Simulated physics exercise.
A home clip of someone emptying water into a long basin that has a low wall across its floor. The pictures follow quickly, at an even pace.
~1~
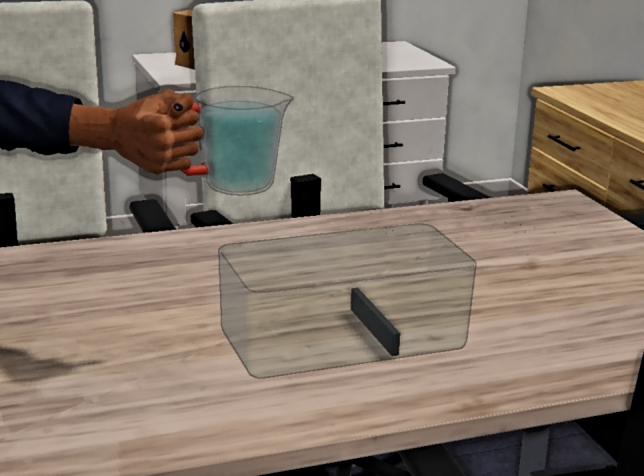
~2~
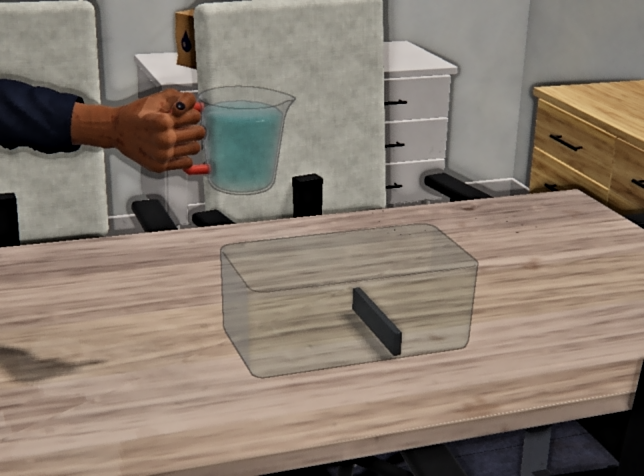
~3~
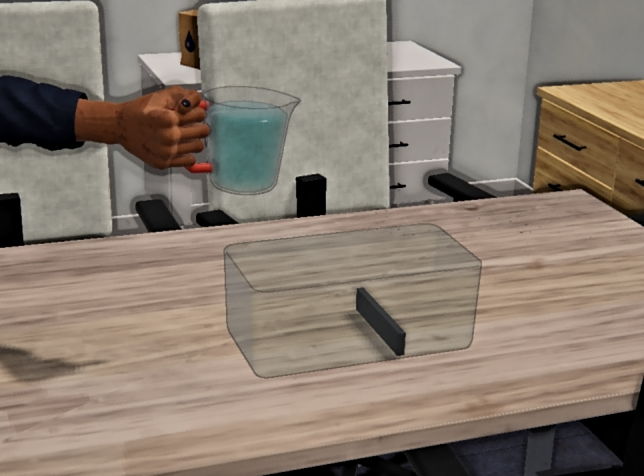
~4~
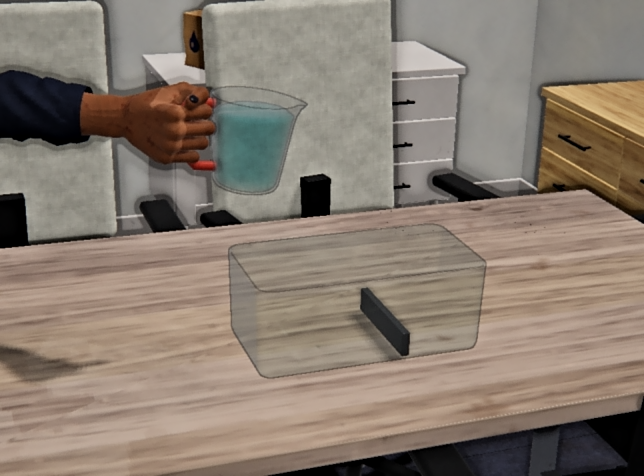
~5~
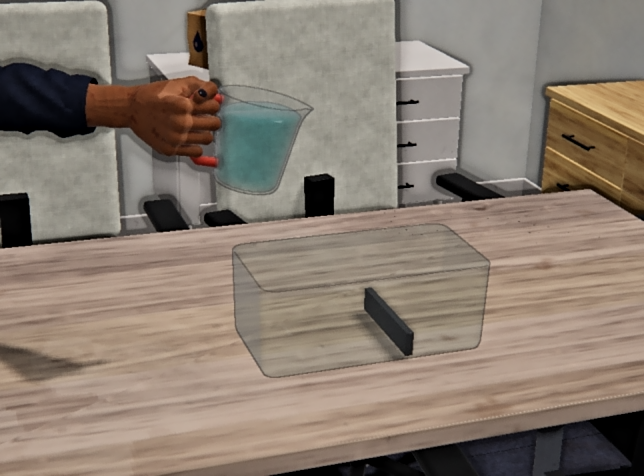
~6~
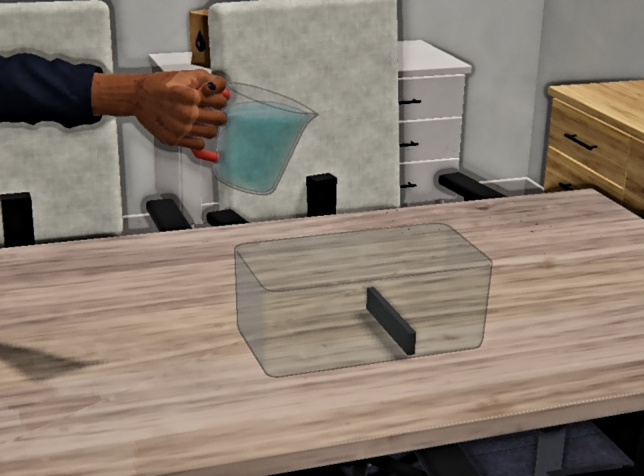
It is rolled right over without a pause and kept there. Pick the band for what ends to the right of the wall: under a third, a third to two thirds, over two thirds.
It comes to less than a third.
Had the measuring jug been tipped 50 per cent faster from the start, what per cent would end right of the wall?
Some 10 per cent.
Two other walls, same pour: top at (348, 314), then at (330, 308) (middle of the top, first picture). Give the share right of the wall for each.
Near 35 % and 70 %.
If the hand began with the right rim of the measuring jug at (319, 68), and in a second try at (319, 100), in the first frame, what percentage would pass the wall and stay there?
Near 35 % and 25 %.
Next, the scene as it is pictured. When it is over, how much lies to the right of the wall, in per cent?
About 10 per cent.
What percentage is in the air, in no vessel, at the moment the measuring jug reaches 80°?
Some 25 per cent.
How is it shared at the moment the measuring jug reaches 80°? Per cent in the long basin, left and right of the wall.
Left about 10, right about 0.
A moment on, the measuring jug is tipped on its side and 65 per cent is still to pour, 8 is left of the wall and 0 right of it.
Next, the measuring jug is tipped right over and 11 per cent is still to pour, 66 is left of the wall and 2 right of it.
Then the measuring jug is tipped right over and 0 per cent is still to pour, 89 is left of the wall and 7 right of it.
Later the measuring jug is tipped right over and 0 per cent is still to pour, 89 is left of the wall and 8 right of it.
In the end 89 per cent lies left of the wall, 8 right of it and 3 outside.
